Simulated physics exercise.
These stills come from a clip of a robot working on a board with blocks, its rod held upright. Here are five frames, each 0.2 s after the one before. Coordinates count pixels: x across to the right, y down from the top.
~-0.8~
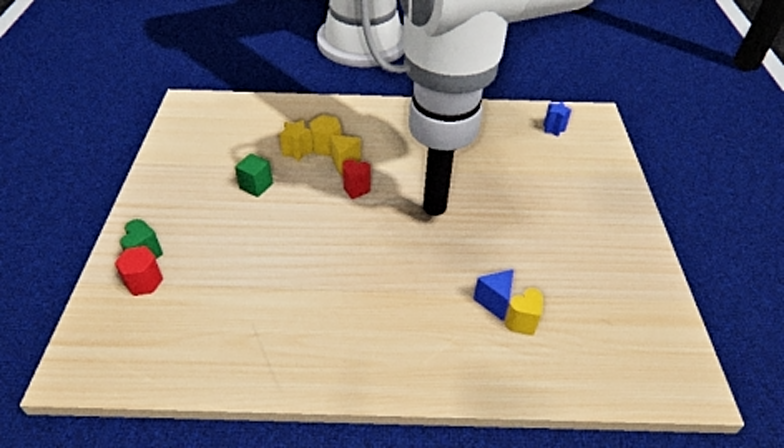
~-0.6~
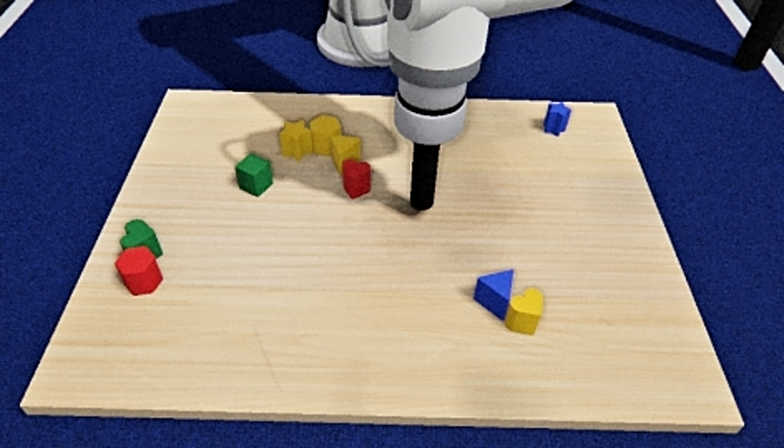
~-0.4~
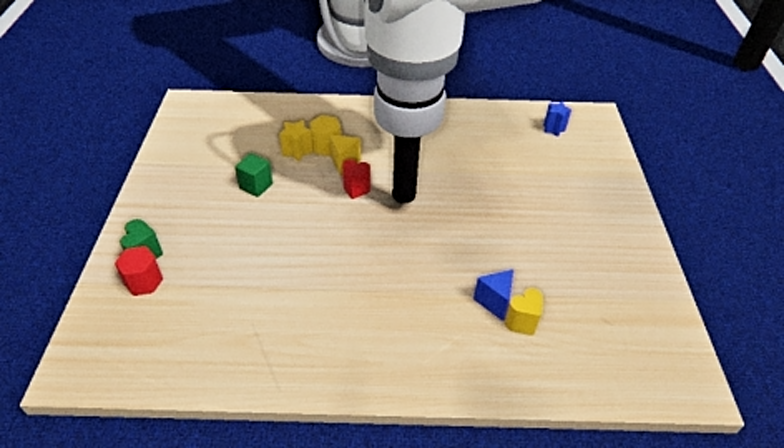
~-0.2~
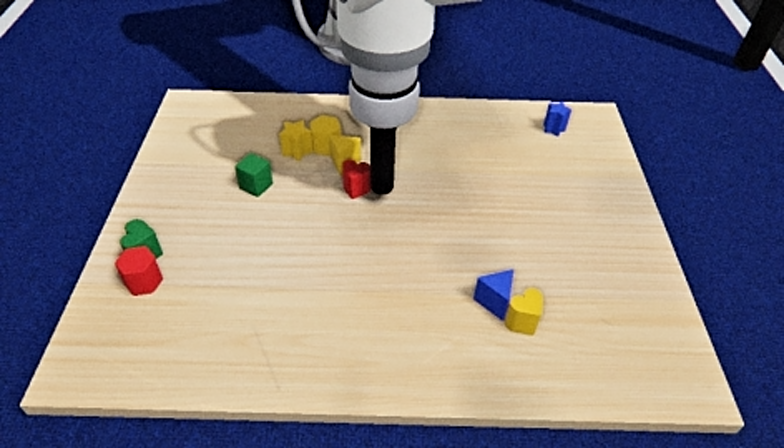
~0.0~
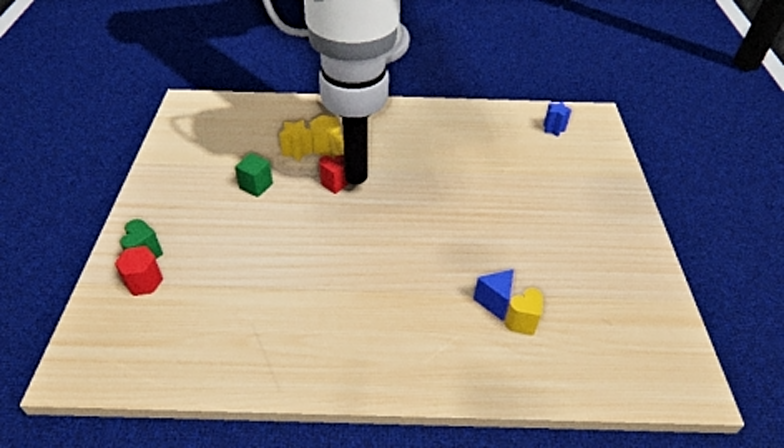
A white robot arm with a black rod reaches over a pale wooden board on a blue surface, seen from above at a fixed angle. Yellow blocks cluster near the back beside a red block, with green and red ones at left and blue and yellow ones at right. The rod glides left, meets the red block and pushes it a short way left, while the others stay still.
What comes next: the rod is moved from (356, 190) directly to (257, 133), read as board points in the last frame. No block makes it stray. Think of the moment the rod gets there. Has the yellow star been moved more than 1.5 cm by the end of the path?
Yes, I think so.
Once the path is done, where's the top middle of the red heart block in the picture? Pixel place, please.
At the end it should sit near (298, 154).
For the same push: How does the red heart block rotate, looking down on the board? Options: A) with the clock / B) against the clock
(B)
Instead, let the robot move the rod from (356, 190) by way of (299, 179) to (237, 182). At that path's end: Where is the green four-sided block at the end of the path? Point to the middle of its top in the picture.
It will end up at (208, 173).
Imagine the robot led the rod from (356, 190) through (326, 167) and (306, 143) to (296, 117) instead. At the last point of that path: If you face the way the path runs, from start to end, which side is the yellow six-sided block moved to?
Out to the right.
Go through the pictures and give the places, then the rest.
Rod's lower end (435, 209); yellow star (295, 129); yellow six-sided block (325, 124); red heart block (356, 167); yellow triangle (344, 142), in the first picture.
Rod (422, 204); blocks still, in the second picture.
Rod (404, 197); blocks still, in the third picture.
Rod (382, 188); blocks still, in the fourth picture.
Rod (356, 178); yellow star (295, 129); yellow six-sided block (325, 124); red heart block (334, 162); yellow triangle (344, 142), in the fifth picture.
The first path, step by step. One third of the way, rod (320, 158); red heart block (300, 154), turned 80° anticlockwise; yellow triangle (339, 137), turned 70° clockwise.
Two thirds of the way, rod (286, 139); yellow star (275, 116), turned 15° clockwise; red heart block (298, 154), turned 90° anticlockwise; yellow triangle (338, 136), turned 75° clockwise.
At the end, rod (255, 121); yellow star (253, 98), turned 40° clockwise; yellow six-sided block still; red heart block (298, 154), turned 90° anticlockwise; yellow triangle (338, 136), turned 75° clockwise.
